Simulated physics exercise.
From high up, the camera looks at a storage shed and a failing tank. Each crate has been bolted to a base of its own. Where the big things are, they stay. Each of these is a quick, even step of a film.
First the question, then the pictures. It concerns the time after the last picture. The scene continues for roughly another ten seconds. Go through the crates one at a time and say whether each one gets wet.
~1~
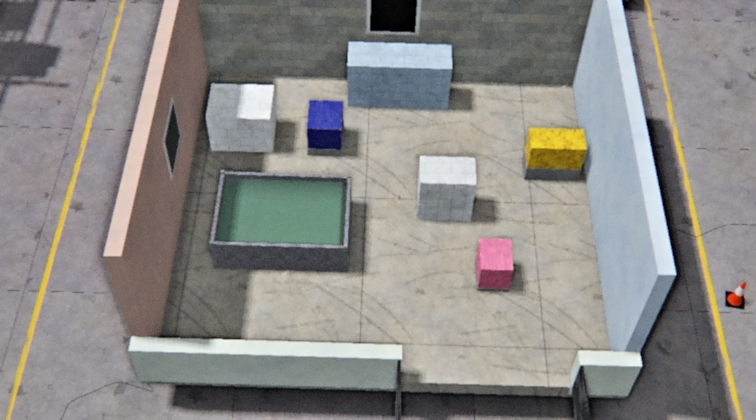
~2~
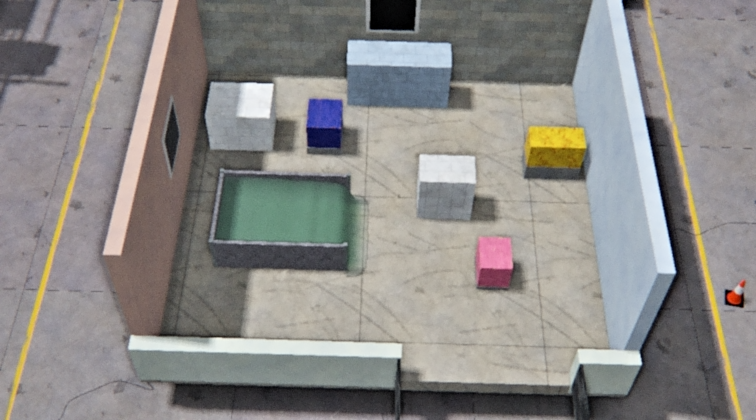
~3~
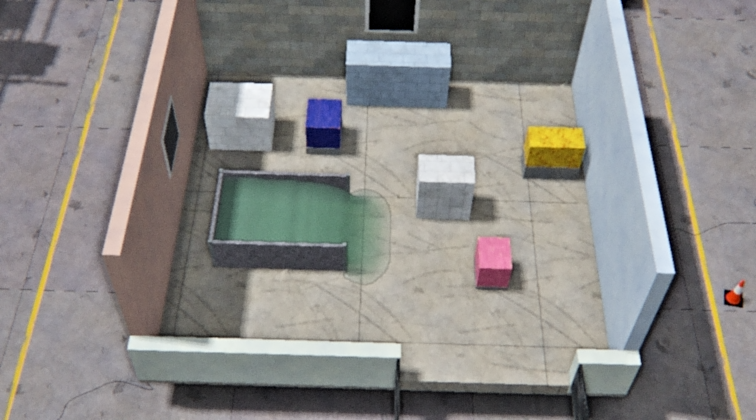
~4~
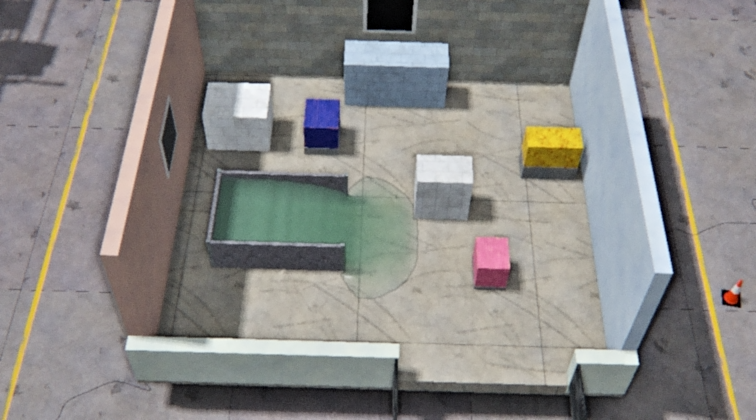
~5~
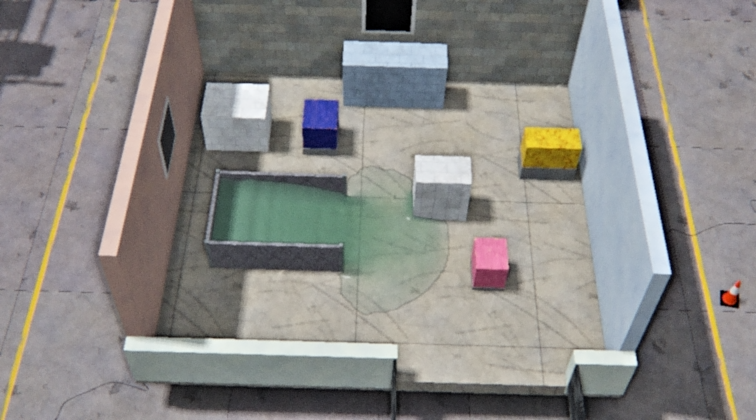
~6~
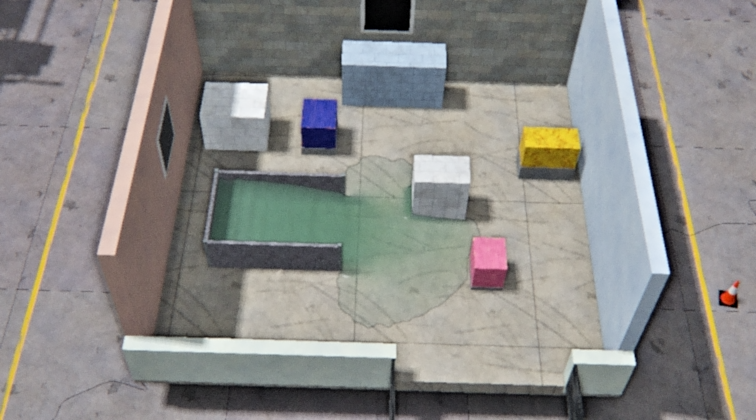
Crate by crate: Yellow crate - no, dry; pink crate - yes, wet; blue crate - no, dry.
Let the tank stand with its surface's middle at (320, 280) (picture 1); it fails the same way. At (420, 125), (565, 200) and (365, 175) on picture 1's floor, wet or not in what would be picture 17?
One after the other: Dry, awash, no water.
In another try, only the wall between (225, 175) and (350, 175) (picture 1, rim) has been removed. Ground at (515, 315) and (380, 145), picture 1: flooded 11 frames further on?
First spot left untouched, second spot inundated.
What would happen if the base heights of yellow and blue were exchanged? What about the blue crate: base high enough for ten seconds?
The blue holds out.
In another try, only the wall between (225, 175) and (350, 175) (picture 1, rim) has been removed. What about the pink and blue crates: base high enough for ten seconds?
In that case the pink one is never flooded and the blue one is flooded.
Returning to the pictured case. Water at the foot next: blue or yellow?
First to get wet: The one in yellow.
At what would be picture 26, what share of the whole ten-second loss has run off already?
I'd estimate close to 30 per cent.
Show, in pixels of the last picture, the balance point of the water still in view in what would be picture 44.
I'd point to (447, 204).
A moment on, water covers 25 % of the floor; the yellow crate not reached, the pink crate water round its plinth, the blue crate not reached.
Next, water covers 45 % of the floor; the yellow crate water round its plinth, the pink crate water round its plinth, the blue crate not reached.
Then, water covers 55 % of the floor; the yellow crate water round its plinth, the pink crate water round its plinth, the blue crate water round its plinth.
Later, water covers 70 % of the floor; the yellow crate water round its plinth, the pink crate water round its plinth, the blue crate water round its plinth.
In the end, water covers 80 % of the floor; the yellow crate stayed above the water, the pink crate was topped, the blue crate stayed above the water.
